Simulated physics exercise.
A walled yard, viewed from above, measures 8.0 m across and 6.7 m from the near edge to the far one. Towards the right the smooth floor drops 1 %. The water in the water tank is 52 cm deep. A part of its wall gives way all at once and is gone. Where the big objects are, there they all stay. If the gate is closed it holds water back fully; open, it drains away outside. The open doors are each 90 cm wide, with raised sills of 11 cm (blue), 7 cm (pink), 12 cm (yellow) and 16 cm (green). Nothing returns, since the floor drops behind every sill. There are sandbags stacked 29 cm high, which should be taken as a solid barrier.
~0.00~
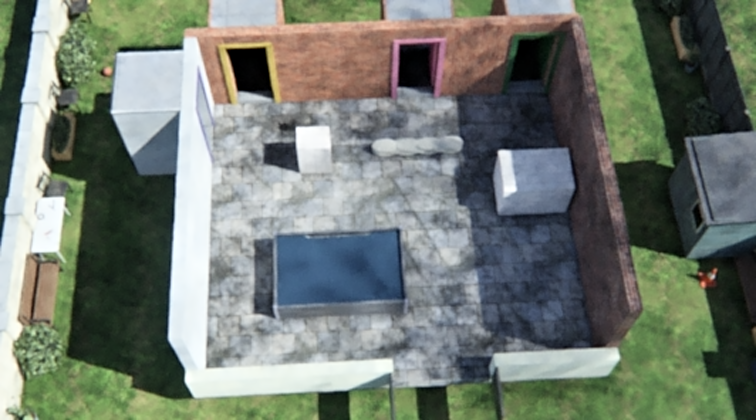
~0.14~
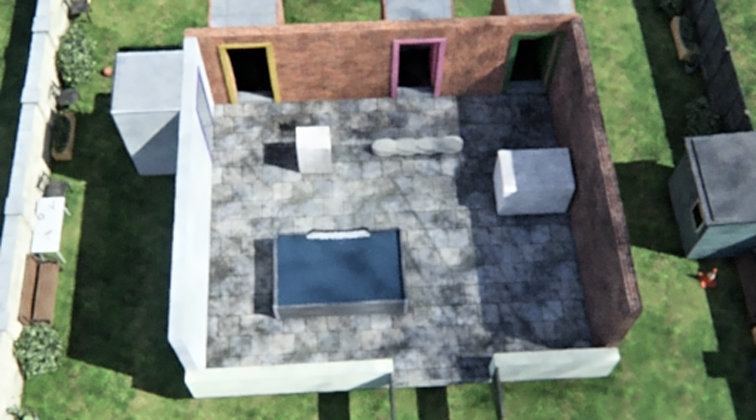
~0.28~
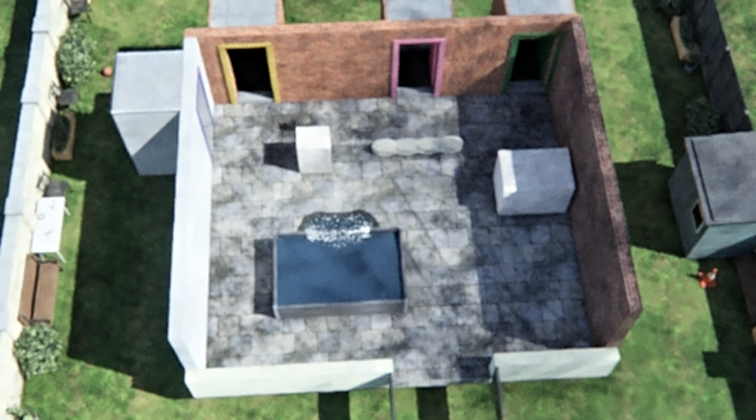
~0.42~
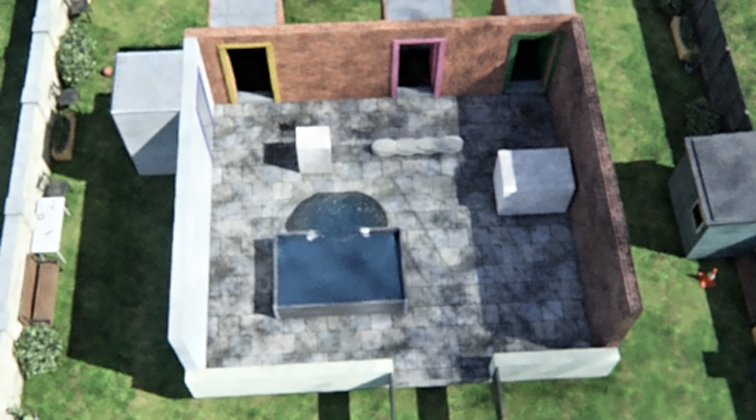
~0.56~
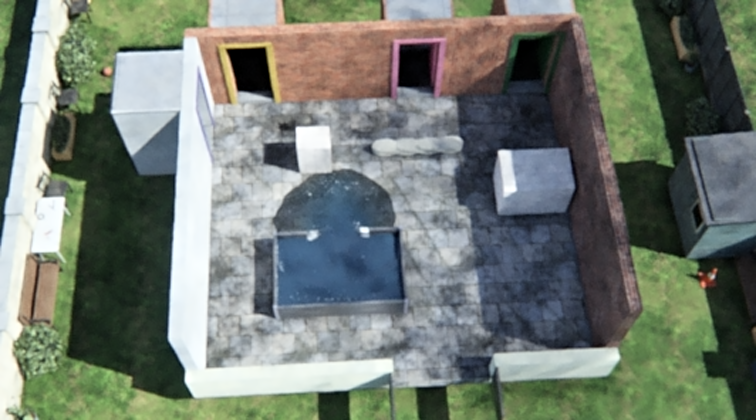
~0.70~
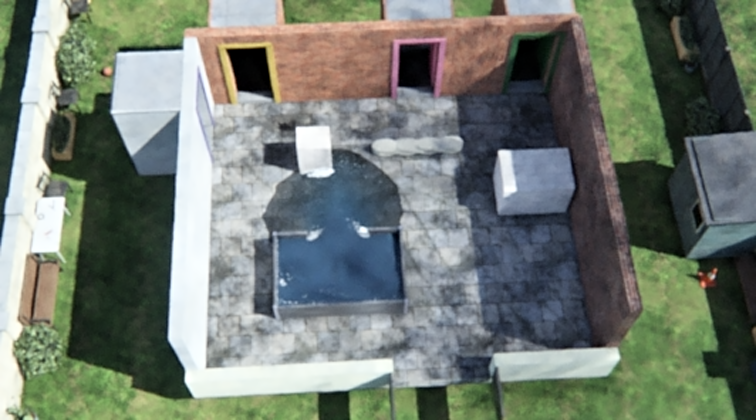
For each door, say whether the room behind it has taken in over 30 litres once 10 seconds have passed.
The blue door will undershoot the limit. The pink door will undershoot the limit. The yellow door will undershoot the limit. The green door will undershoot the limit.
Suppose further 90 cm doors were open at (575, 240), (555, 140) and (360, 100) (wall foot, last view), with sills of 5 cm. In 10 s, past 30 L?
Check each in turn: The first fails, the second succeeds, the third succeeds.
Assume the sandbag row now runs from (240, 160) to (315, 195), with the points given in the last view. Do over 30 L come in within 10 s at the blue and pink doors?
Well, the blue one ends up within bounds and the pink one ends up more than allowed.
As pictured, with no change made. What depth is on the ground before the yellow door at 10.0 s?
3.5 cm or so.
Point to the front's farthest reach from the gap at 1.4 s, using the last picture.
I'd put it close to (367, 100).
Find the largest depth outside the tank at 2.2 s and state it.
Some 26 cm deep.
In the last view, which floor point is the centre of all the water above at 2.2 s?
(340, 219).
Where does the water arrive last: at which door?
That's the green door.
After 1.4 s water covers 15 % of the floor and is deepest (32 cm) near (316, 174); blue door not reached, pink door not reached, yellow door not reached, green door not reached.
After 2.2 s water covers 30 % of the floor and is deepest (26 cm) near (324, 180); blue door 14 cm at the sill, 0 L in, pink door 9 cm at the sill, 0 L in, yellow door 3 cm at the sill, 0 L in, green door not reached.
After 3.5 s water covers 45 % of the floor and is deepest (19 cm) near (352, 100); blue door 10 cm at the sill, 5 L in, pink door 8 cm at the sill, 5 L in, yellow door 12 cm at the sill, 0 L in, green door 2 cm at the sill, 0 L in.
After 6.0 s water covers 60 % of the floor and is deepest (14 cm) near (561, 164); blue door 8 cm at the sill, 10 L in, pink door 6 cm at the sill, 7 L in, yellow door 10 cm at the sill, 6 L in, green door 10 cm at the sill, 0 L in.
After 10.0 s water covers 80 % of the floor and is deepest (14 cm) near (549, 99); blue door 4 cm at the sill, 10 L in, pink door 5 cm at the sill, 8 L in, yellow door 4 cm at the sill, 6 L in, green door 11 cm at the sill, 0 L in.
